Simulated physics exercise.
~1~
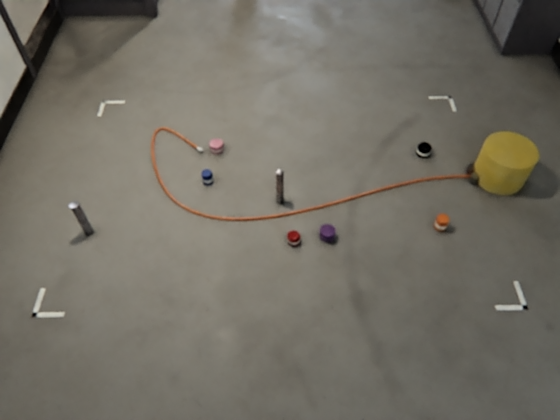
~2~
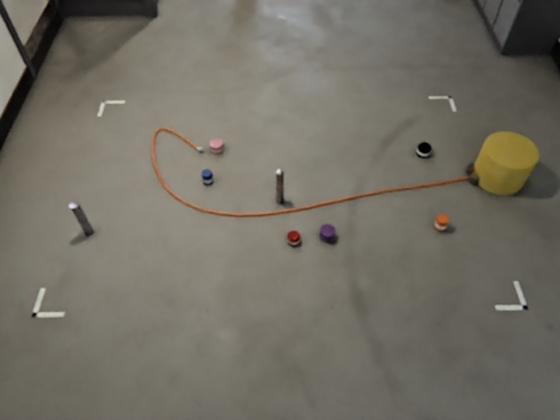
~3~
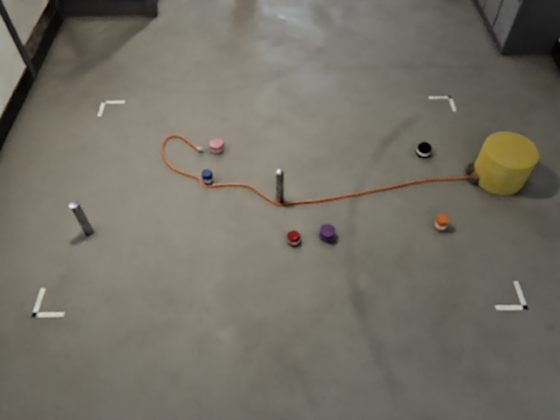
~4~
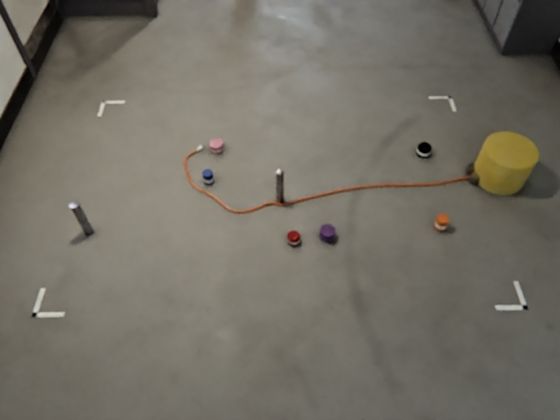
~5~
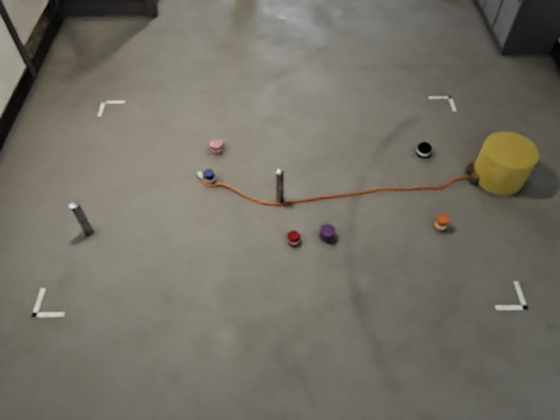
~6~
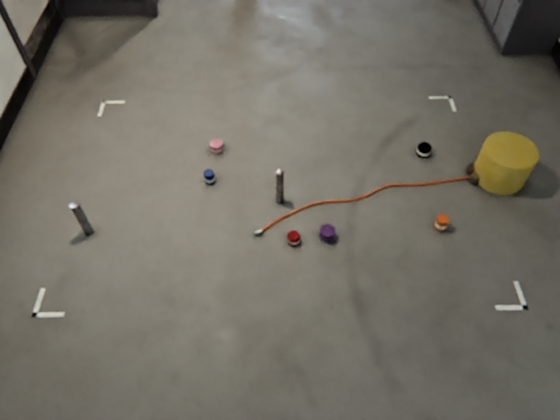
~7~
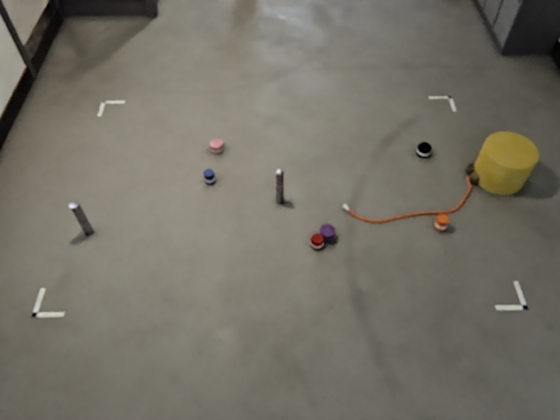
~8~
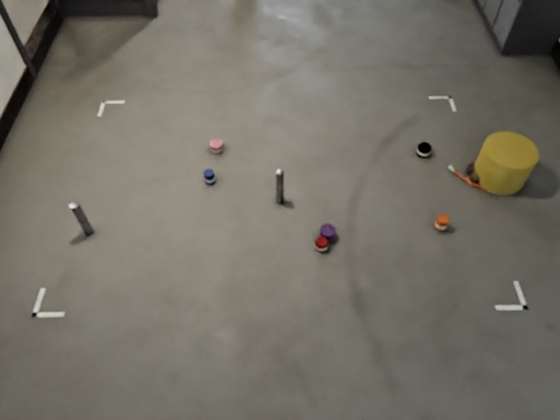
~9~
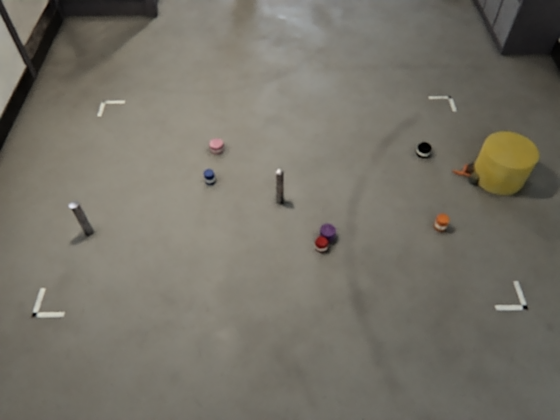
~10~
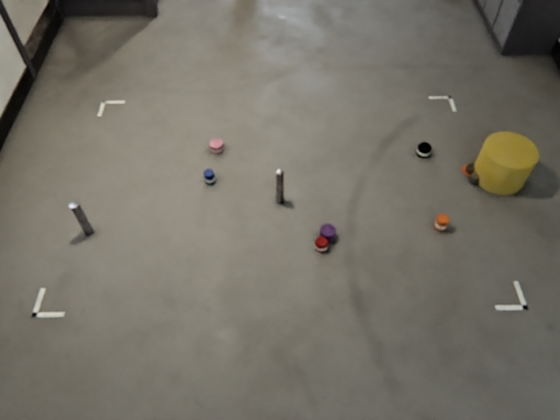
An orange cord slid rightward across the gray floor, slipping past the posts and small containers into the yellow reel, and the red jar shifted slightly right against the purple tub, until only a tiny stub stuck out while the other containers stayed put.
